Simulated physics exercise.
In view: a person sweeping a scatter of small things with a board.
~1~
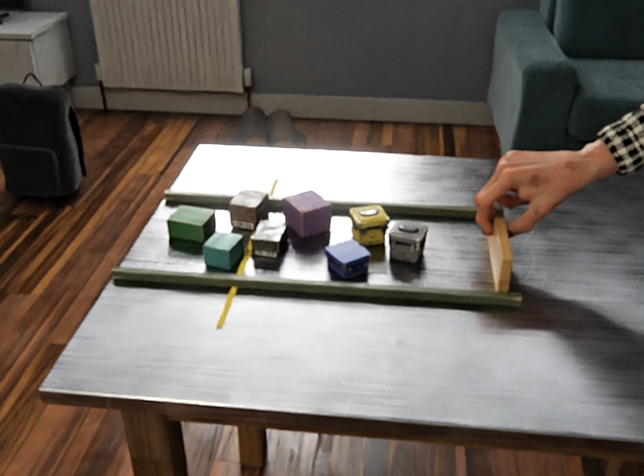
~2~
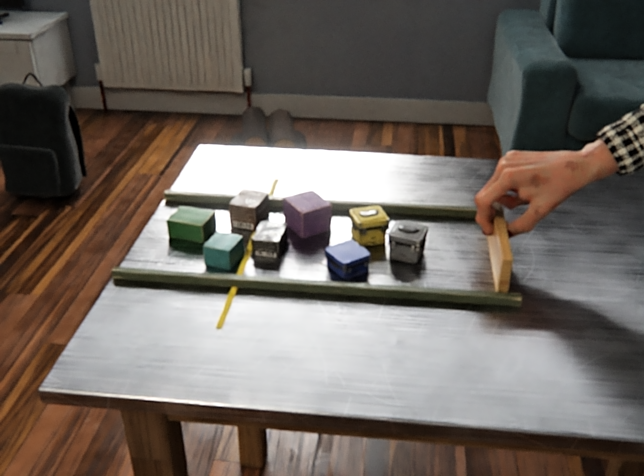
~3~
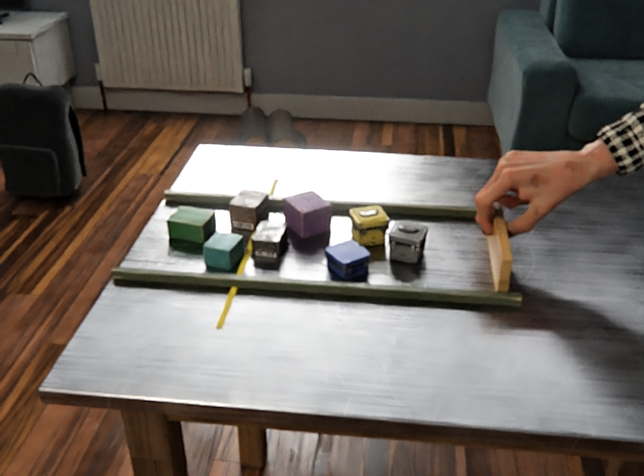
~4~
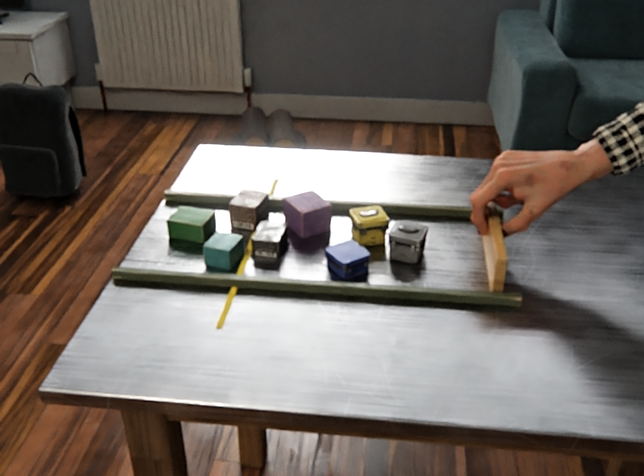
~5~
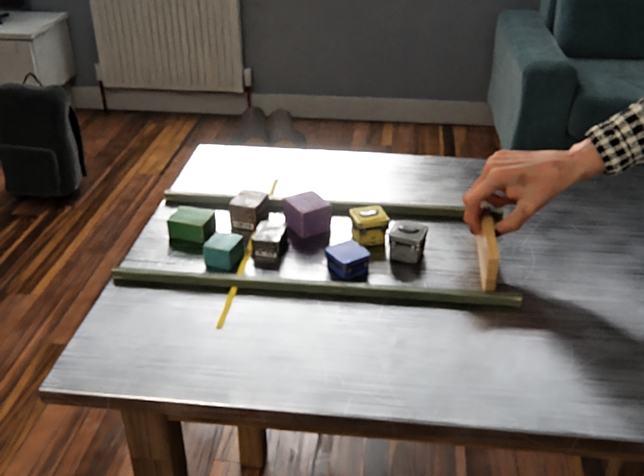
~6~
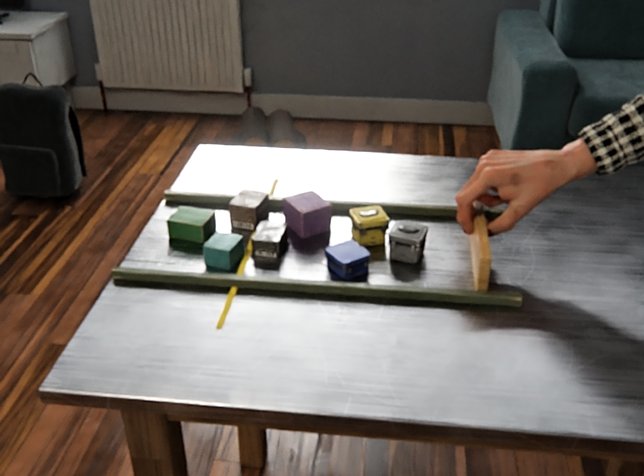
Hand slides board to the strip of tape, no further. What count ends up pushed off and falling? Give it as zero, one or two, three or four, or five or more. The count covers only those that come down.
Once the board stops, zero pieces are missing from the table.
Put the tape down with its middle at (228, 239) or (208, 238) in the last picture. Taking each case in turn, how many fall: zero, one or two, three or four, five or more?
Place by place, the count is zero and then either one or two.
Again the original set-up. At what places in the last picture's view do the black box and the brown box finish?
The black box at (206, 234), the brown box at (187, 201).
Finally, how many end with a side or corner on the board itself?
It is in contact with 3.
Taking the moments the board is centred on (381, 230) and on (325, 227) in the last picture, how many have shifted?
So far 3, and 5 at the second.
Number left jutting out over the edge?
As for overhanging, the count is 0.
Soon after, none off yet; green block at rest near (192, 224); turquoise block at rest near (224, 251); brown box at rest near (250, 209).
In the end, the number that fall off is zero.
